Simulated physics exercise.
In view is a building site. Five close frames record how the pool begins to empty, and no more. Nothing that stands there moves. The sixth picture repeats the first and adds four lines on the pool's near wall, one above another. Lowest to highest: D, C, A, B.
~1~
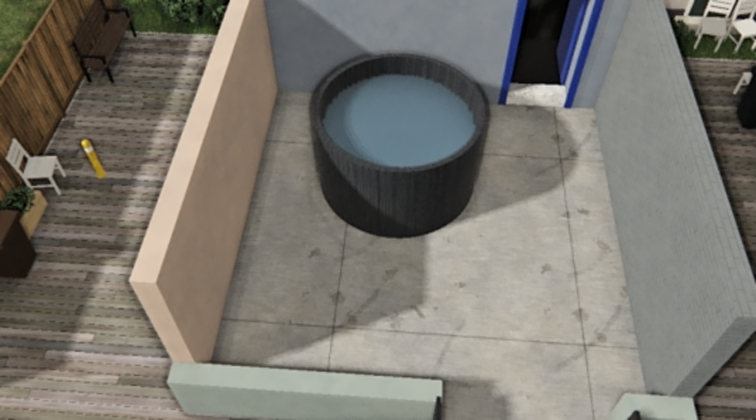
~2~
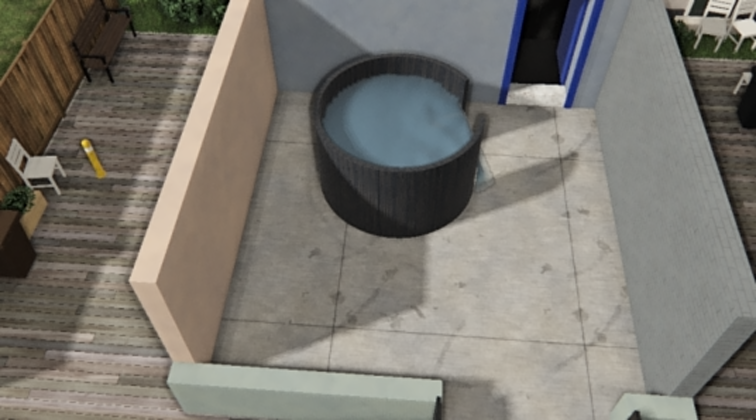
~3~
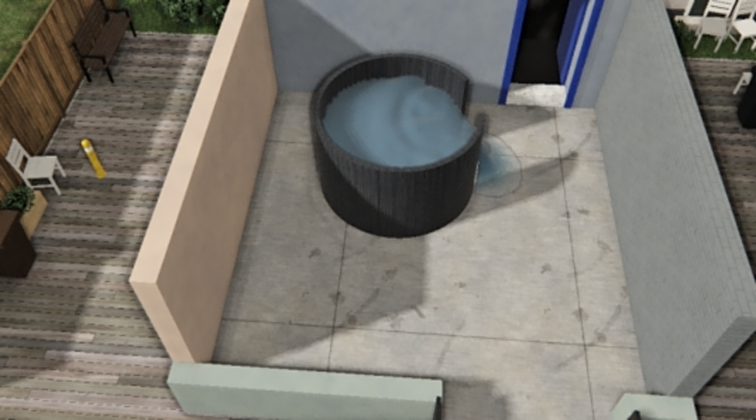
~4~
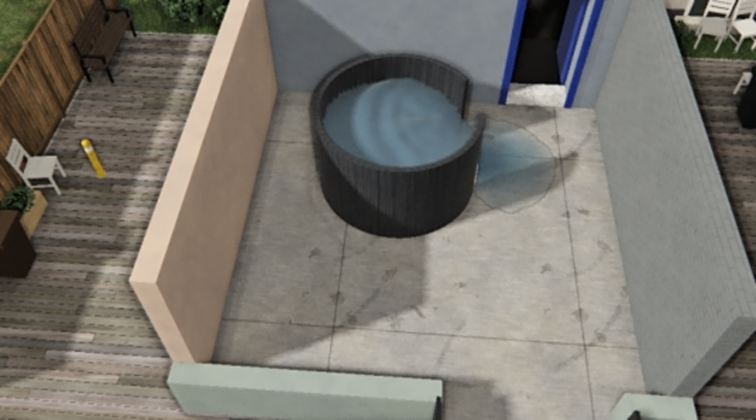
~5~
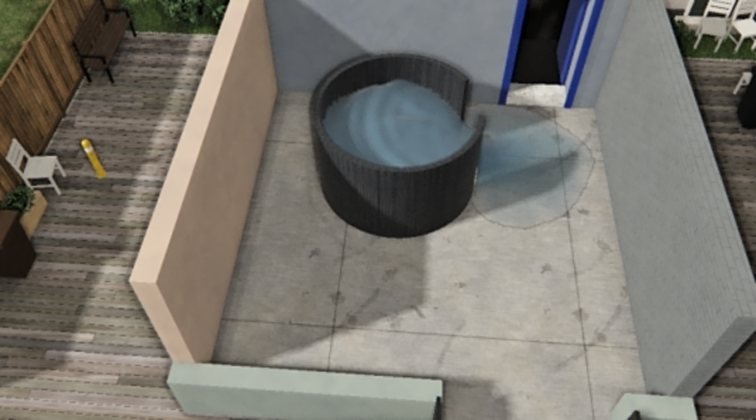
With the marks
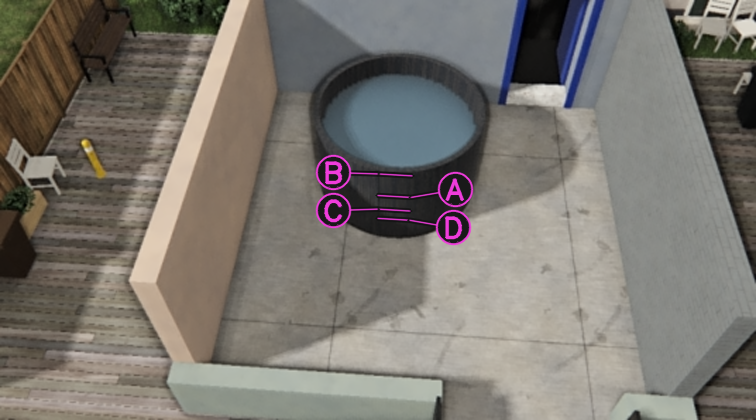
The clip shows a round dark tub of still water in a walled concrete yard; a gap opens in its right side, the water ripples, and a shallow sheet of water pours out and spreads rightward across the floor.
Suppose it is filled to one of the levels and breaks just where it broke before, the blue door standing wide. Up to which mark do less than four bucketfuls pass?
Go for C.
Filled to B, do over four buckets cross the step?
Yes.
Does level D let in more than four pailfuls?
No, not at all.
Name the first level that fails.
It is A.
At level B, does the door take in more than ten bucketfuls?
Yes, it does.
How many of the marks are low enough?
Two.
On the marked copy, A at (394, 196); B at (394, 174); C at (393, 210); D at (393, 219); from the bottom up D, C, A, B.
For level A, about 8 bucketfuls get in.
For level B, dozens of bucketfuls pour in.
For level C, a bucket or two gets in.
For level D, nothing gets over.
